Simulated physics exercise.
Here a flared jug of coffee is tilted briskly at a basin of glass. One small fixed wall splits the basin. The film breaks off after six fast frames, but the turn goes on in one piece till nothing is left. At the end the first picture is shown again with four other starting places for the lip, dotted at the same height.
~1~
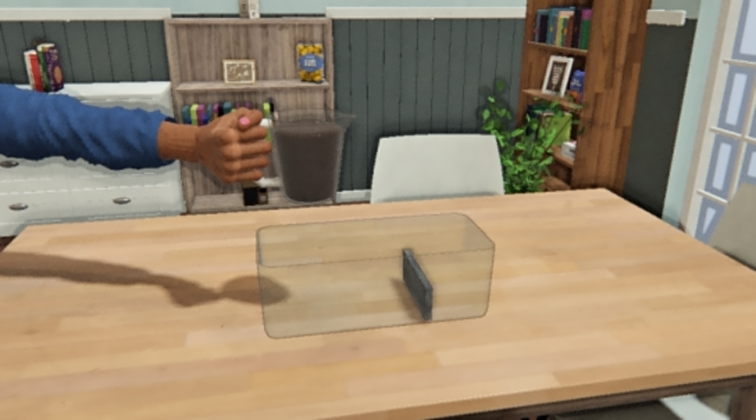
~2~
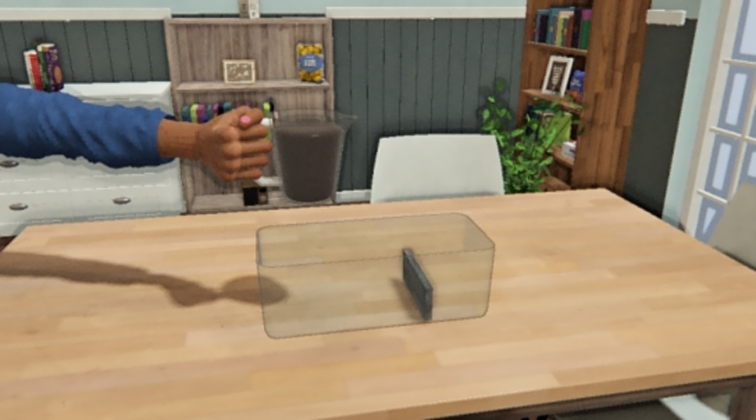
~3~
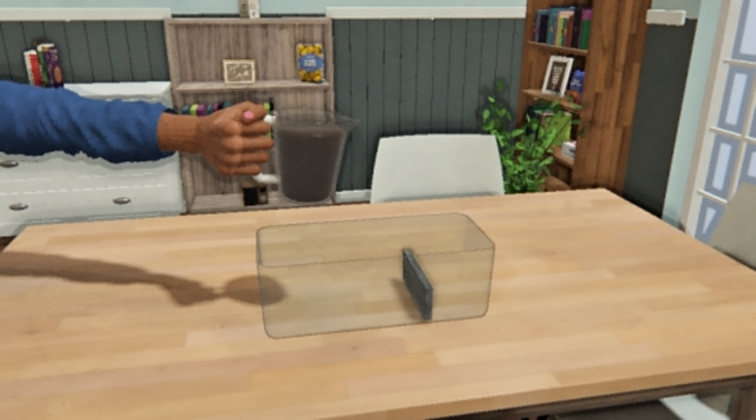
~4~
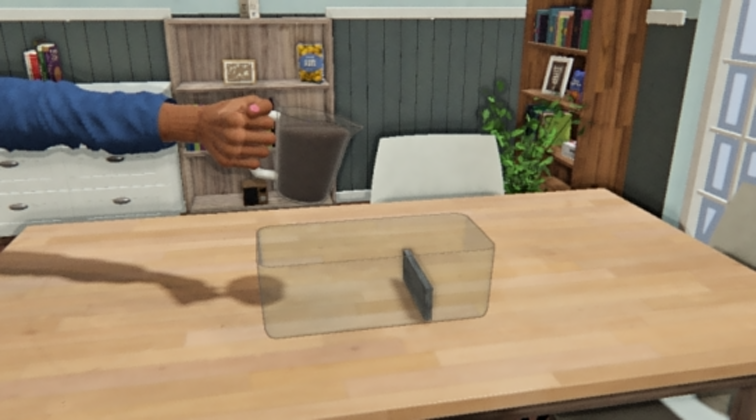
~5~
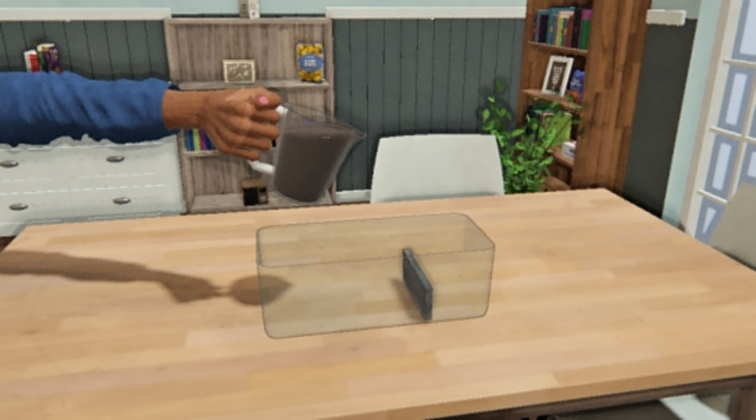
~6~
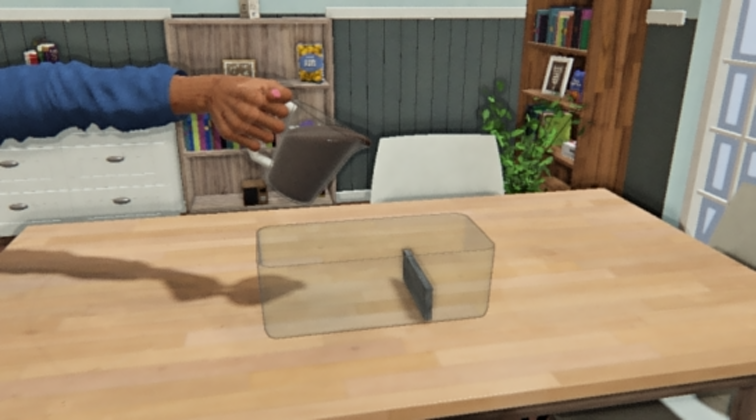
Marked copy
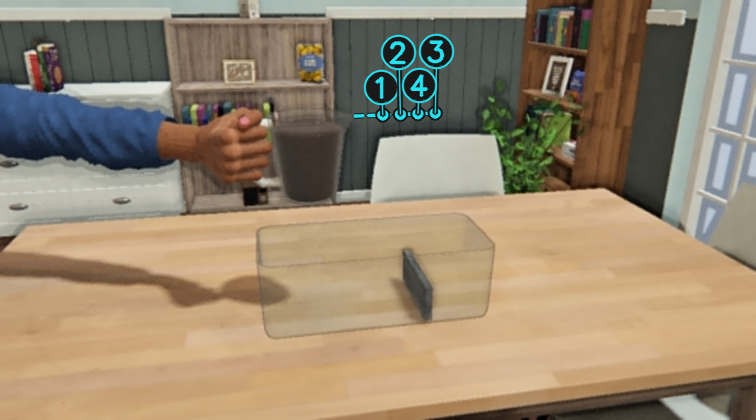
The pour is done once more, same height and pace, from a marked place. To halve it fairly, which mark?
Spot 1 does it best.
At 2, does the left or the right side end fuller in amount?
The right one.
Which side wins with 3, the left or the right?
The right side.
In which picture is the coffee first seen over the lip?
Picture 6.
On the marked copy, 1 at (382, 115); 2 at (400, 114); 3 at (435, 113); 4 at (417, 113).
With 1, about 50 % ends left of the wall and 48 % right of it.
With 2, about 18 % ends left of the wall and 79 % right of it; 3 % is lost outside.
With 3, about 20 % ends left of the wall and 79 % right of it.
With 4, about 23 % ends left of the wall and 74 % right of it; 3 % is lost outside.
